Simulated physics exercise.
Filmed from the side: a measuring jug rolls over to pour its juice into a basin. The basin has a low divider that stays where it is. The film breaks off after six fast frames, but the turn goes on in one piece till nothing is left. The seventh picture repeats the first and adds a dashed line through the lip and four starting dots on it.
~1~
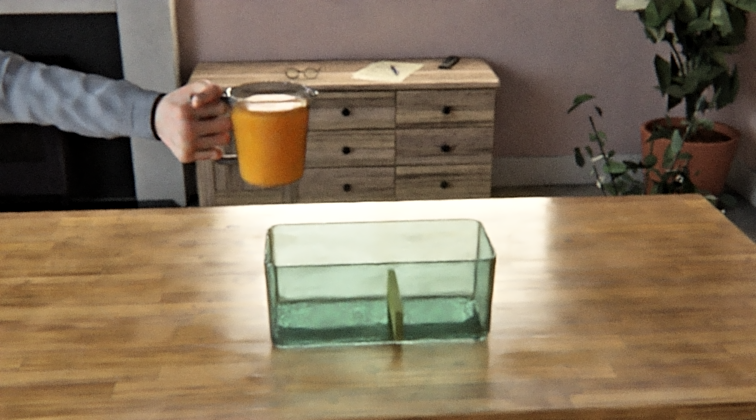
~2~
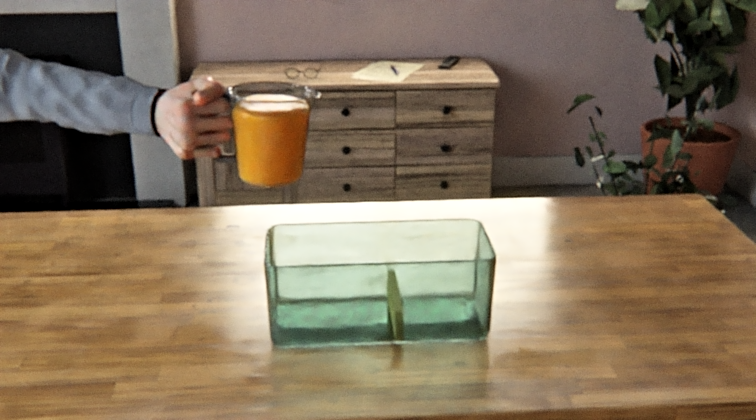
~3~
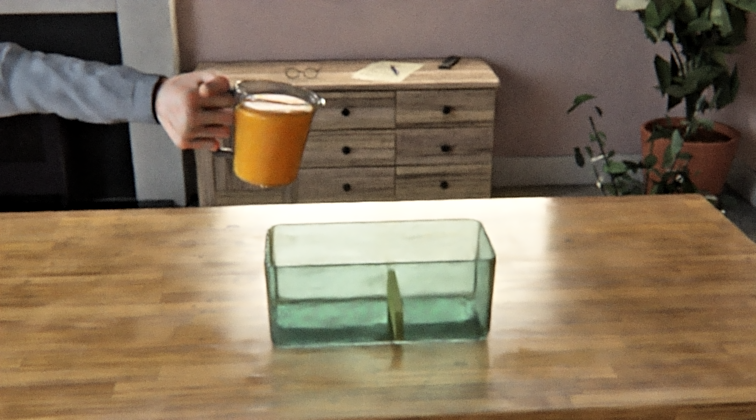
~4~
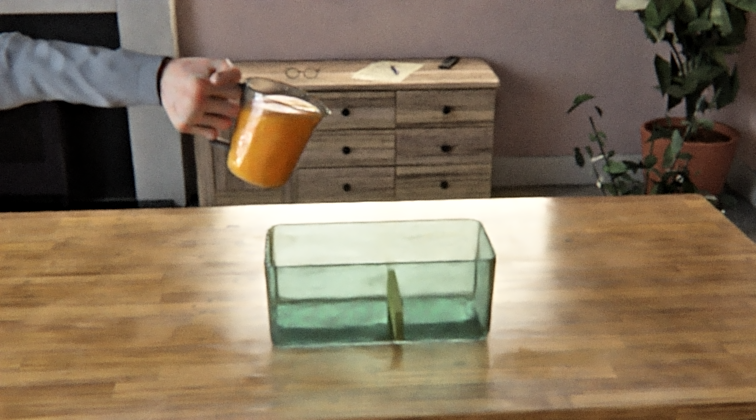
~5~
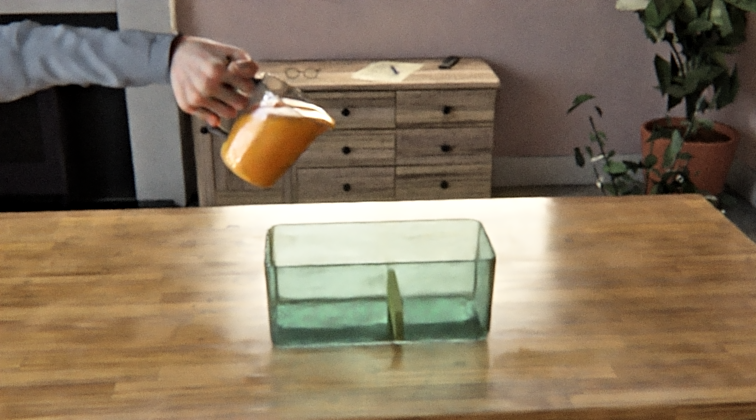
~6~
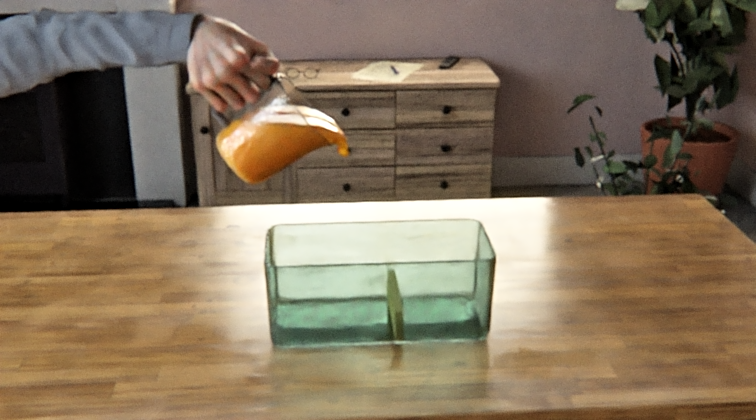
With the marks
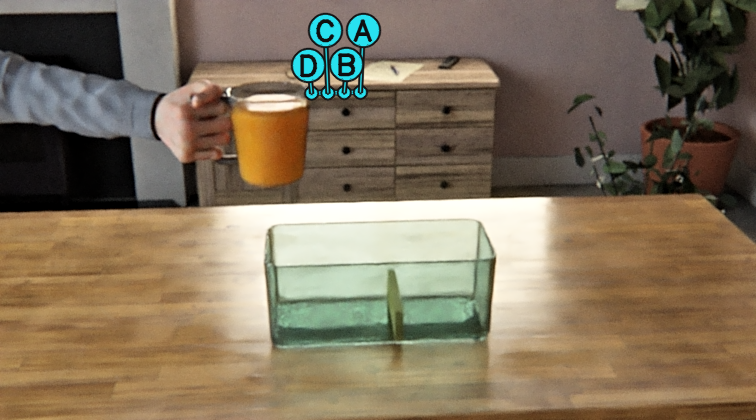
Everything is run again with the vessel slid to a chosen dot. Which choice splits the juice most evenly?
Best: B.
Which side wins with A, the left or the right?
The right one.
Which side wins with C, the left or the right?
More ends on the left.
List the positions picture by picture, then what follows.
Upright, lip at (316, 93); basin from (270, 344) to (490, 335); top of the wall at (395, 289); nothing has left yet.
Tipped about 3°, lip at (318, 95); nothing has left yet.
Tipped about 10°, lip at (323, 101); nothing has left yet.
Tipped about 21°, lip at (328, 112); nothing has left yet.
Tipped about 36°, lip at (332, 126); juice is over the lip, down to (332, 126).
Tipped about 52°, lip at (332, 143); juice is over the lip, down to (346, 152).
On the marked copy, A at (360, 92); B at (344, 92); C at (327, 92); D at (311, 93).
If A is chosen, about 20 % ends left of the wall and 79 % right of it.
If B is chosen, about 54 % ends left of the wall and 44 % right of it.
If C is chosen, about 74 % ends left of the wall and 20 % right of it; 6 % is lost outside.
If D is chosen, about 86 % ends left of the wall and 8 % right of it; 6 % is lost outside.
